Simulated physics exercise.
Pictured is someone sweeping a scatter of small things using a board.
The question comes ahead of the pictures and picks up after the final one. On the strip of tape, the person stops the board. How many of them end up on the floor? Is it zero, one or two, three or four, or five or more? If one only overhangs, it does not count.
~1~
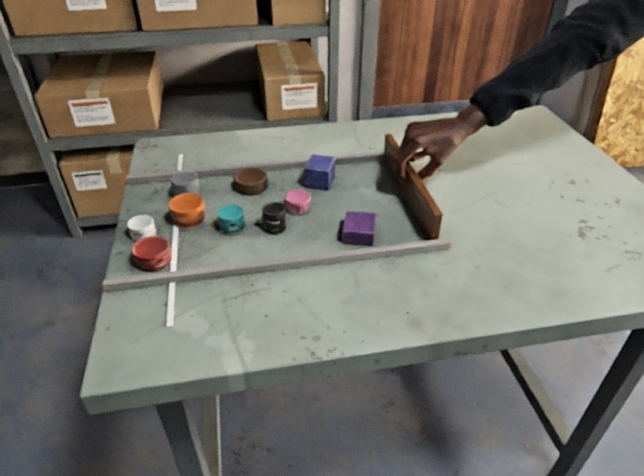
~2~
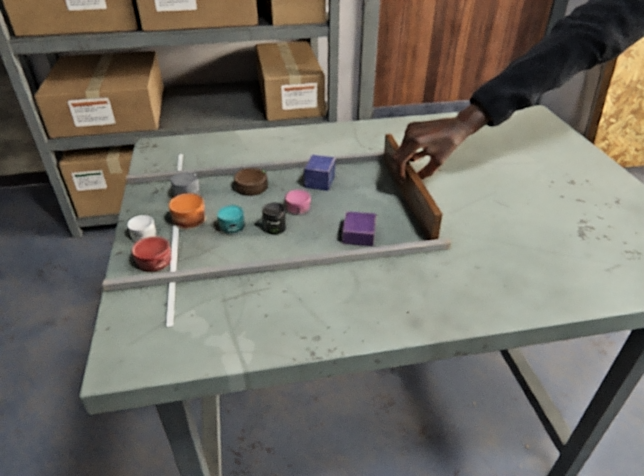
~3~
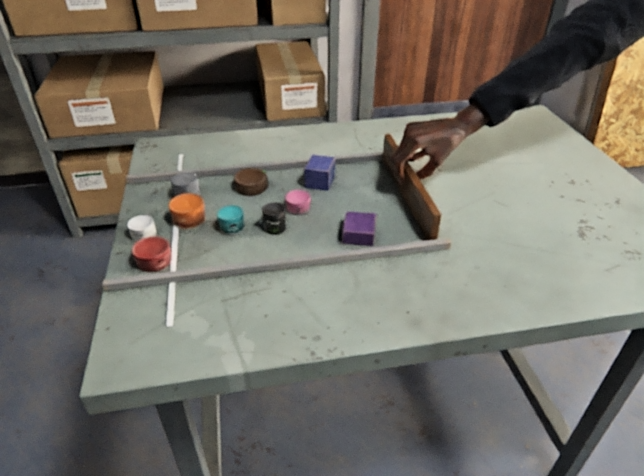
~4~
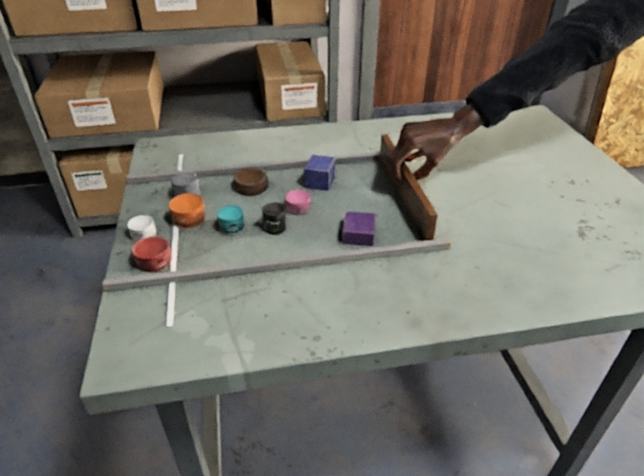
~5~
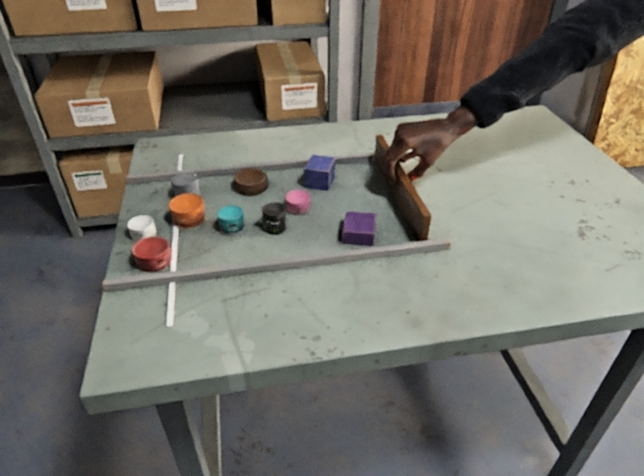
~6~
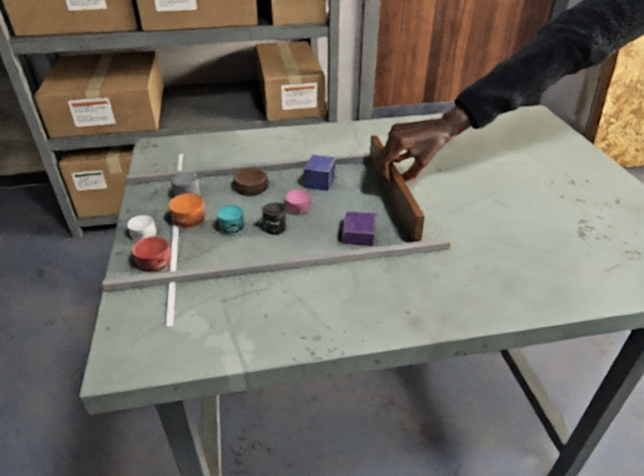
It is one or two.
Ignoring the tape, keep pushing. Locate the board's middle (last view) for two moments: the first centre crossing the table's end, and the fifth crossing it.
At the first moment about (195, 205), at the next about (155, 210).
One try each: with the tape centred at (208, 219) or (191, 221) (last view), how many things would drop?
The first gives 0 and the second gives 1.
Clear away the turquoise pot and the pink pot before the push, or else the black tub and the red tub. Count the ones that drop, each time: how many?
The first removal gives 1, the second gives 2.
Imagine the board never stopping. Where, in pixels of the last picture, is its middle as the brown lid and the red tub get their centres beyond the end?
The middle is at (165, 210) when it's the brown lid, and at (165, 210) when it's the red tub.
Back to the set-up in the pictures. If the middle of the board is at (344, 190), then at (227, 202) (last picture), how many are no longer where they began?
I count 2 first and 8 after.
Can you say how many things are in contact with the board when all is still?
Tally at the end: 4.
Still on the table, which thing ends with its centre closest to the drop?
I'd go with the white tub.
Early on, none off yet; white tub at rest near (142, 229); red tub at rest near (152, 254); grey lid at rest near (186, 187).
Finally, the number that fall off is one or two; lost, grey lid.
